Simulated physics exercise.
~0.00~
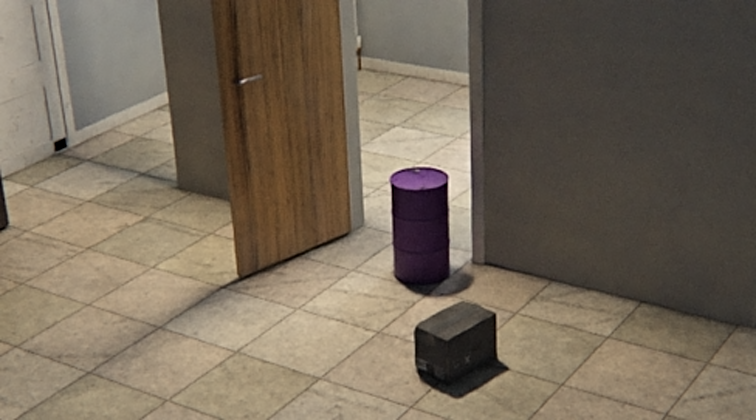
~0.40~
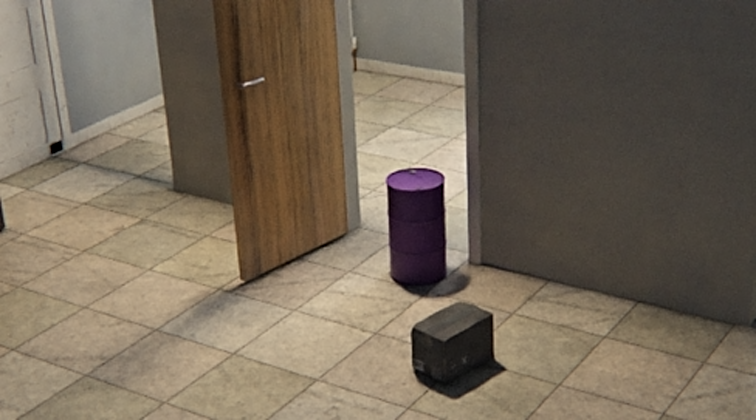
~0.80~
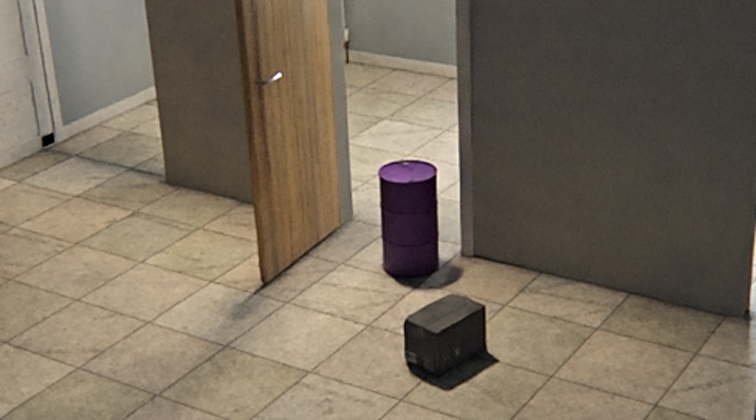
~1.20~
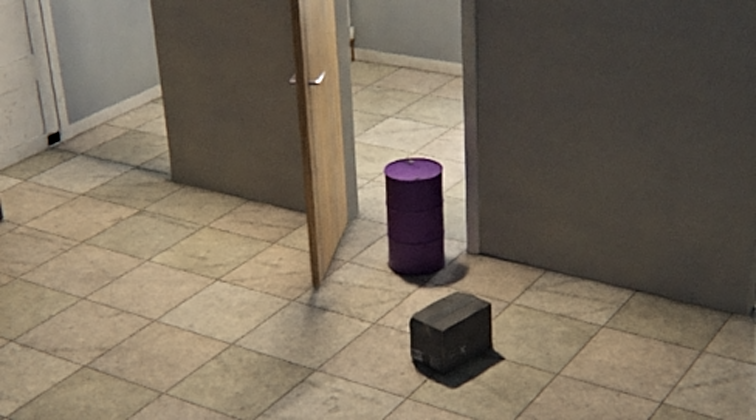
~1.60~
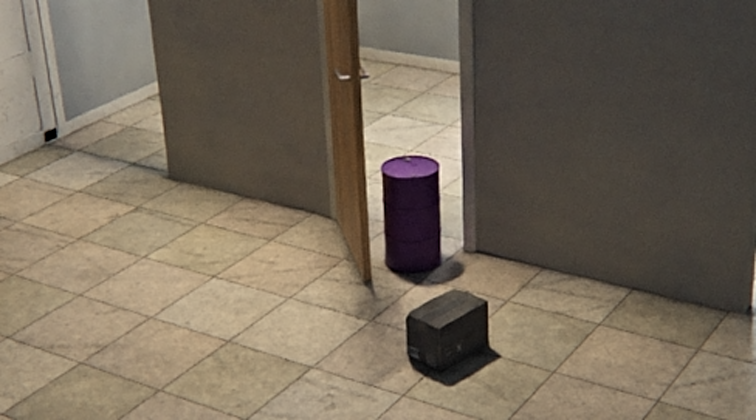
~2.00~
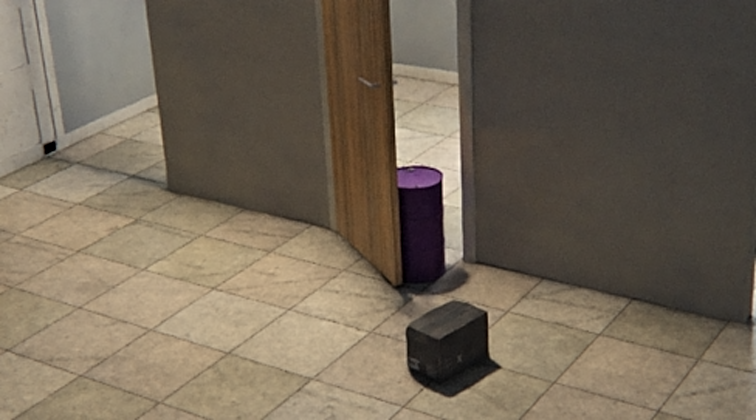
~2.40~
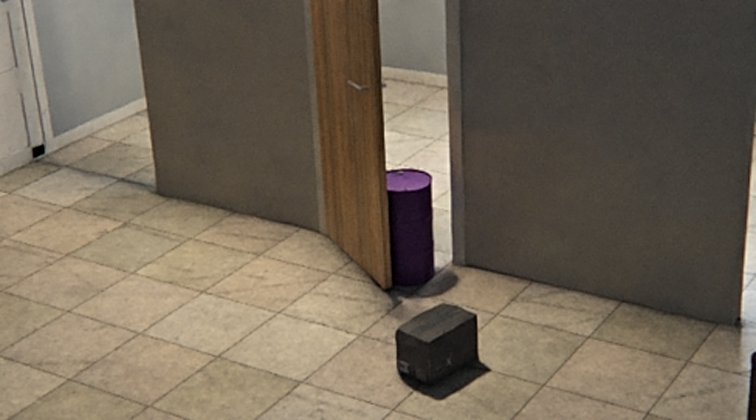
In a doorway between grey walls on a tiled floor, a wide-open wooden door slowly swings toward closing, nearing a purple barrel standing in the opening, with a dark grey box in front. The door stops partly open against the barrel, which, like the box, stays in place.
